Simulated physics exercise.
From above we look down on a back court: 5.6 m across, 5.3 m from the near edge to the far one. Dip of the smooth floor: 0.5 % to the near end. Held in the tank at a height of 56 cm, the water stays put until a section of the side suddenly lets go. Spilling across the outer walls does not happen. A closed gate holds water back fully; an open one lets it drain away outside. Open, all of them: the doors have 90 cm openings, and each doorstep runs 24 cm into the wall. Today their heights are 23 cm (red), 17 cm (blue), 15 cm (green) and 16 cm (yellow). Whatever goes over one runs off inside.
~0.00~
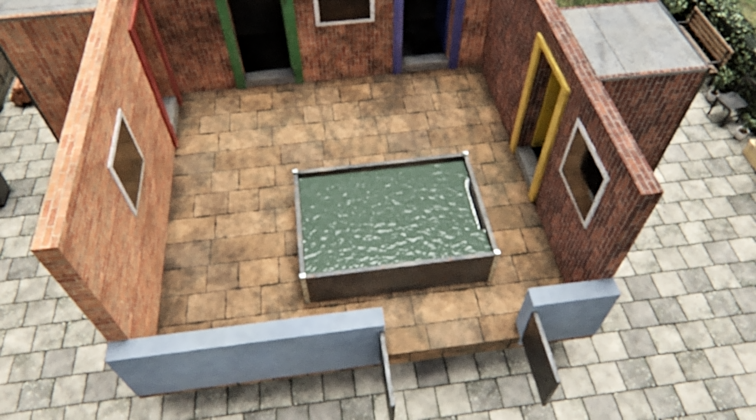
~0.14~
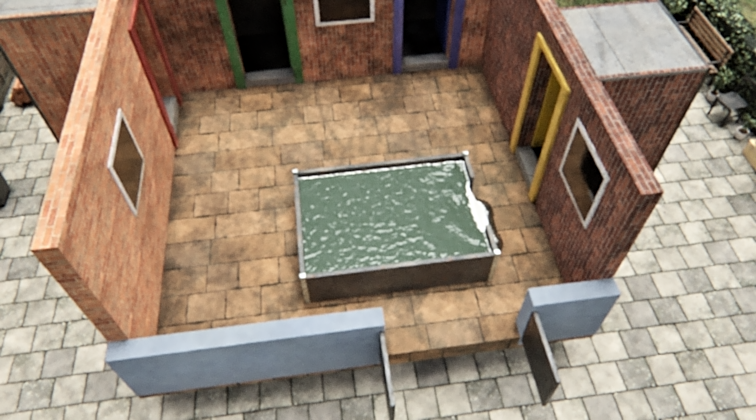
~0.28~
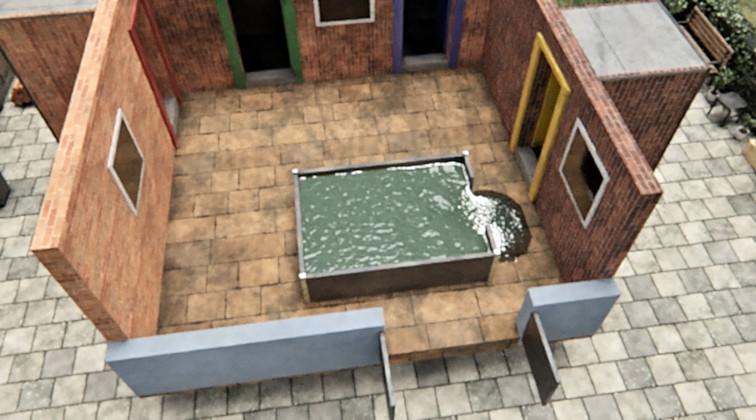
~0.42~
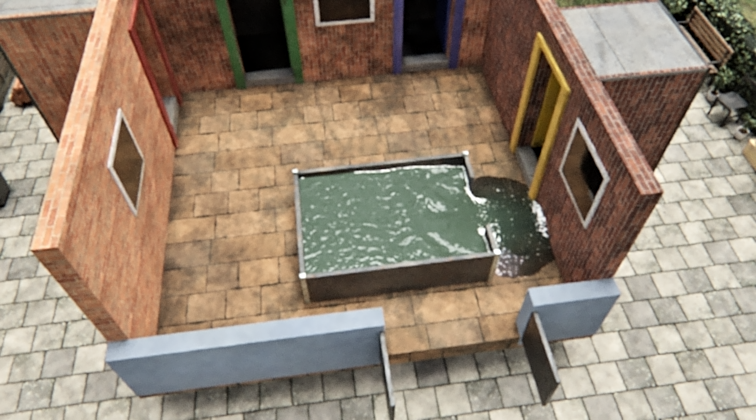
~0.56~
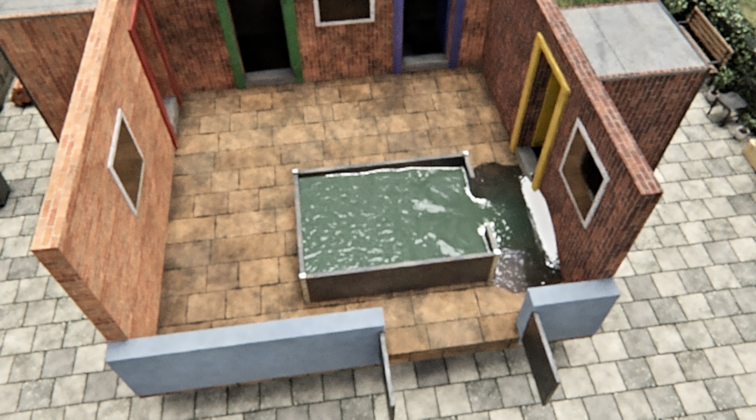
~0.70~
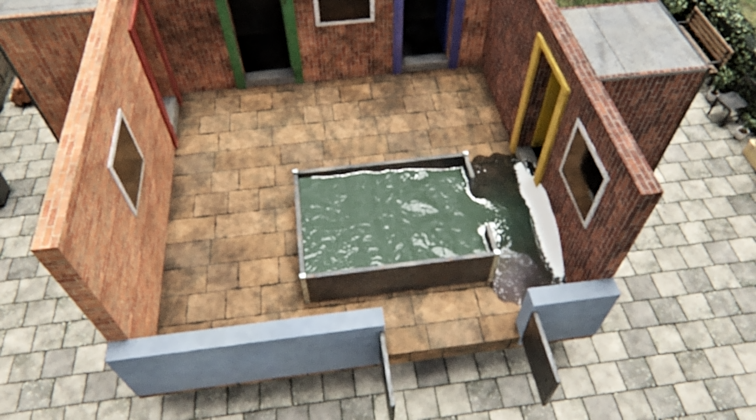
Green water pouring through a gap in the tank's right side, spreading across brown paving and surging against the right-hand brick wall.
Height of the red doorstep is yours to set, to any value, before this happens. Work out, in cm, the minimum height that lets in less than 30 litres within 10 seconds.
I would say 6 cm.
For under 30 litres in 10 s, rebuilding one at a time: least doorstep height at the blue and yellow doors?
You'd want some 10.5 cm at blue and some 19 cm at yellow.
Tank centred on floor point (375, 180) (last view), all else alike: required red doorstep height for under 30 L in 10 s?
Then about 6.0 centimetres at the least.
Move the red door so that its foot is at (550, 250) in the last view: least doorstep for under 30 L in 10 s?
Roughly 29 cm.
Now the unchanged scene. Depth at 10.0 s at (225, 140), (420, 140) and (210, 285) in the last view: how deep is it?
In that order: 9, 2 and 4 cm.
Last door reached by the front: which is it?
Answer: Red.
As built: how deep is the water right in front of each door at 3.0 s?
Red door 0 cm, blue door 17 cm, green door 0 cm, yellow door 18 cm.
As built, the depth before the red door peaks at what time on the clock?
Near 6.0 seconds.
After 1.4 s water covers 15 % of the floor, deepest (43 cm) near (576, 312); it has not reached the red door.
After 3.0 s water covers 40 % of the floor, deepest (34 cm) near (576, 312); it has not reached the red door.
After 10.0 s water covers 95 % of the floor, deepest (14 cm) near (576, 312); 8 cm at the red door, 0 litres in over its 23 cm doorstep.
At the red door as built, the water arrived by 4.9 s and peaked near 10 cm at 6.0 s.
Run again over the same 10 s with other heights there, 50 litres in over 5 cm, 19 litres over 7 cm. The limit of 30 litres is kept from about 6 cm up.
